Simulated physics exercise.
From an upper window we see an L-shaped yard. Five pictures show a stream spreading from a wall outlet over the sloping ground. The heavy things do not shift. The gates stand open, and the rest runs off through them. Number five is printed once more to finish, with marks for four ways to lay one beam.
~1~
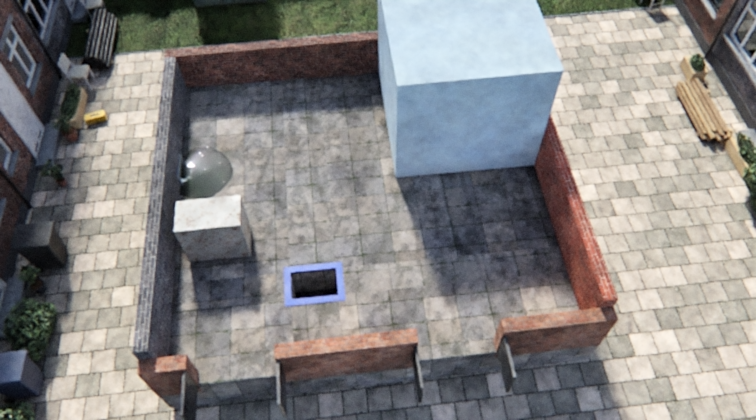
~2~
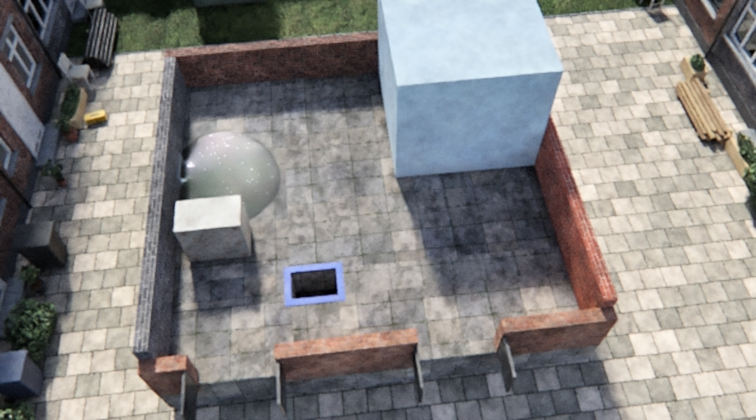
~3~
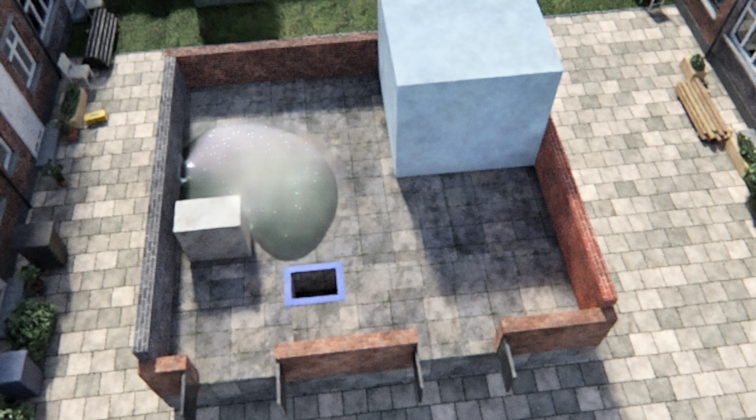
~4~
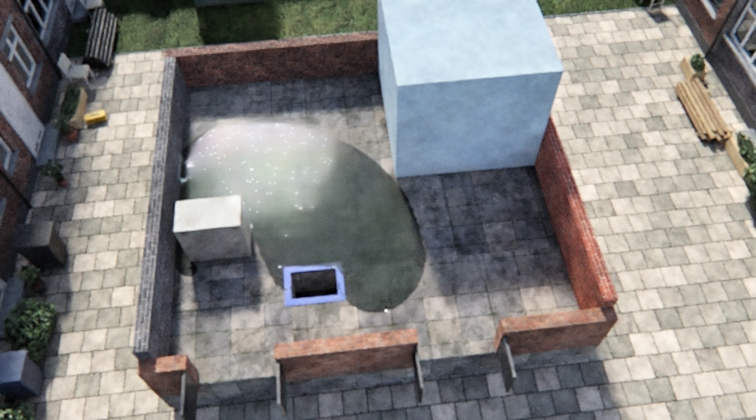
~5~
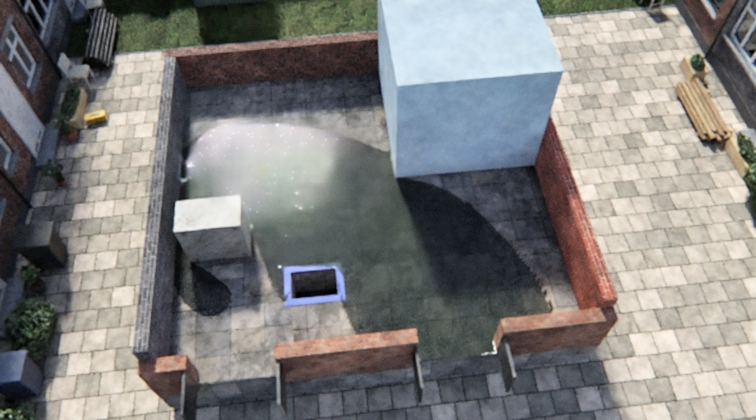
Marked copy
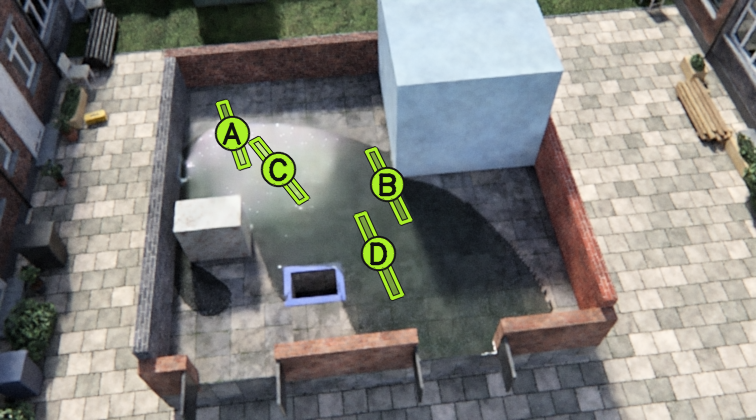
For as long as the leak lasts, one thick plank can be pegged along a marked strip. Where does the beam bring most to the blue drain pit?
Go for C.
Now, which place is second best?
Place A.
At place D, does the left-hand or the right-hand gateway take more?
The right gate.
On the marked copy, A from (222, 102) to (244, 166); B from (370, 150) to (405, 221); C from (254, 140) to (303, 200); D from (360, 214) to (397, 296).
With A, about 34 % of the stream goes into the blue drain pit, about 63 % out by the gates.
With B, about 21 % of the stream goes into the blue drain pit, about 76 % out by the gates.
With C, about 49 % of the stream goes into the blue drain pit, about 47 % out by the gates.
With D, about 23 % of the stream goes into the blue drain pit, about 75 % out by the gates.
